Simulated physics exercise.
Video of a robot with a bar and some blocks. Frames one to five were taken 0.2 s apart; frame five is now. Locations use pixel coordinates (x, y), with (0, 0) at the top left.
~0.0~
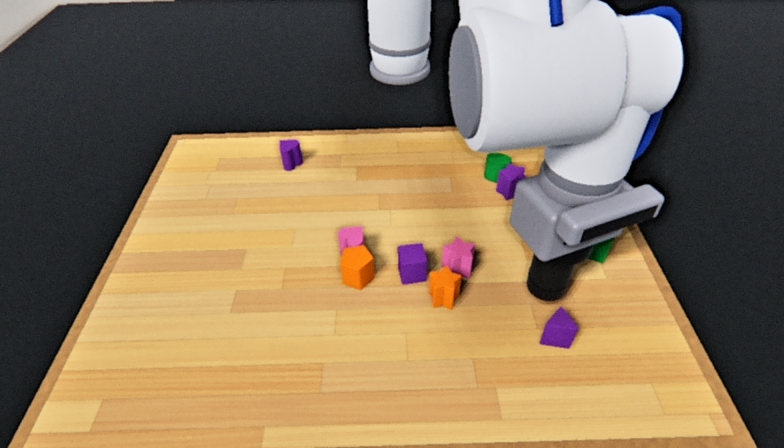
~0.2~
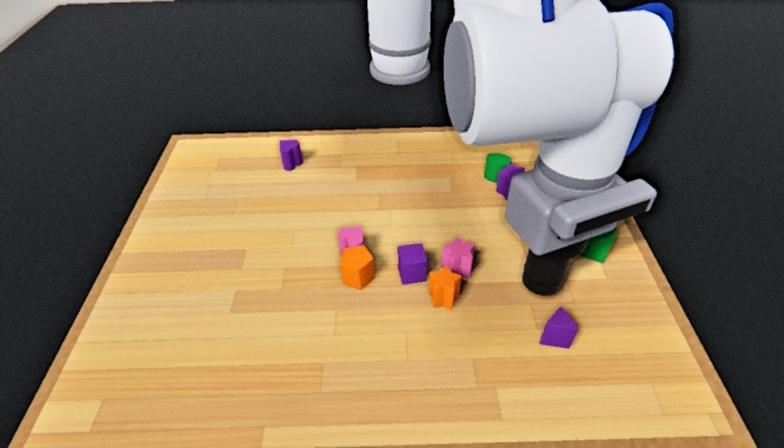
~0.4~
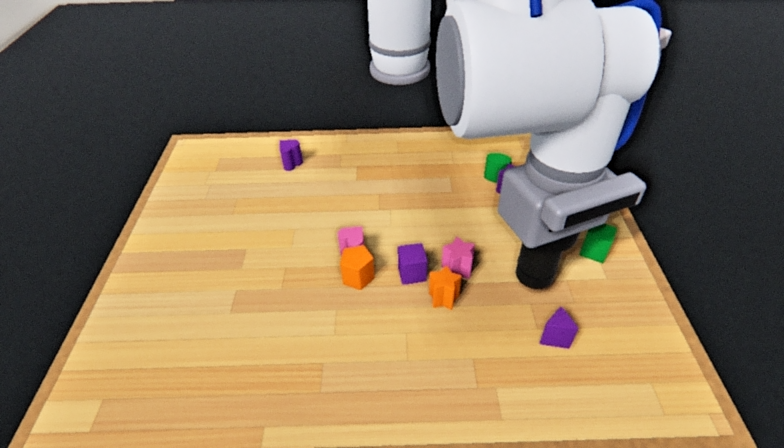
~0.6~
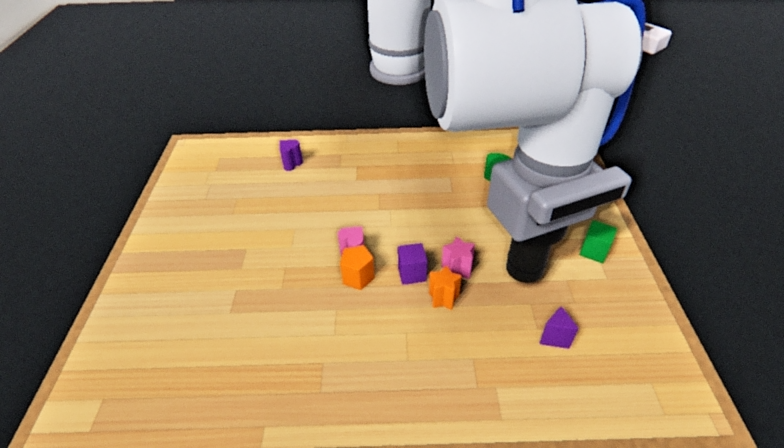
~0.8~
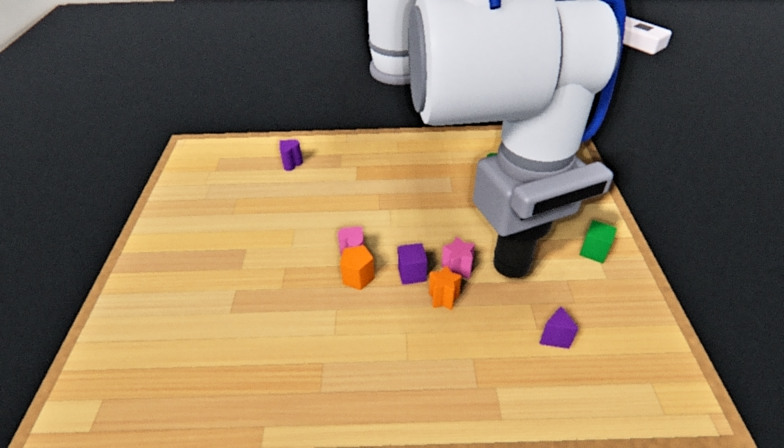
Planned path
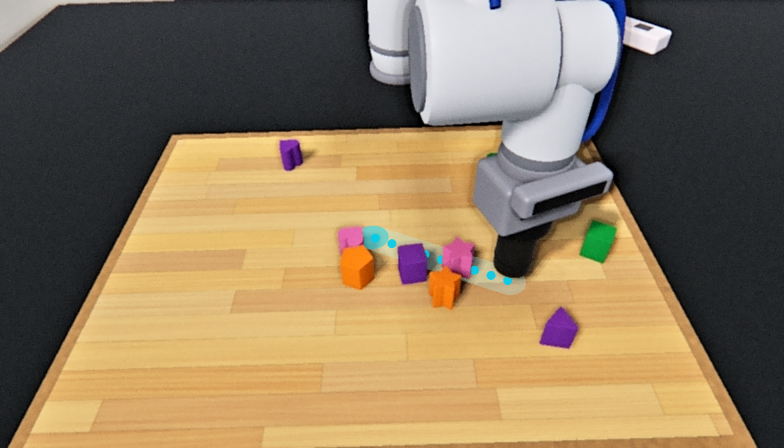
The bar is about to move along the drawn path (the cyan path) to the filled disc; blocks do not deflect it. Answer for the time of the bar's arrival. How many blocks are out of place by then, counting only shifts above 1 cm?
I think three or more will be displaced.
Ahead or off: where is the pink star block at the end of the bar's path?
Carried ahead at the end.
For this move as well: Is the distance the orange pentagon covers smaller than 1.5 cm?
Yes - that is the case.
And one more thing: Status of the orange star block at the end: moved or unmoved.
By the last moment, the orange star block will still be in its place.
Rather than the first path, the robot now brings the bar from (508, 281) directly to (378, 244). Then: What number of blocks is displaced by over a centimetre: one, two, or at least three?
It shifts three blocks or more.
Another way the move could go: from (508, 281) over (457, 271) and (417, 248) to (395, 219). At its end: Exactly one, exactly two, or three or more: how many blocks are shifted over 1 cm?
There will be two blocks displaced.
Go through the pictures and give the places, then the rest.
In the first frame, lower end of the bar at (545, 287), tops of blocks, pink heart at (352, 235), orange pentagon at (356, 257), purple square block at (412, 253), orange star block at (445, 278), pink star block at (460, 248).
In the second frame, bar at (541, 282), blocks as before.
In the third frame, bar at (534, 276), blocks as before.
In the fourth frame, bar at (524, 270), blocks as before.
In the fifth frame, bar at (511, 265), pink heart at (352, 235), orange pentagon at (356, 257), purple square block at (412, 253), orange star block at (445, 278), pink star block at (460, 248).
The drawn path runs in a line from (508, 281) to (372, 237).
What follows on the original path. One third of the way, bar at (461, 250); pink star block at (432, 241).
Two thirds of the way, bar at (414, 235); purple square block at (396, 253), turned 55° anticlockwise; pink star block at (386, 227).
At the end, bar at (371, 222); pink heart at (336, 235), turned 60° anticlockwise; orange pentagon not moved; purple square block at (396, 253), turned 55° anticlockwise; orange star block not moved; pink star block at (343, 216).
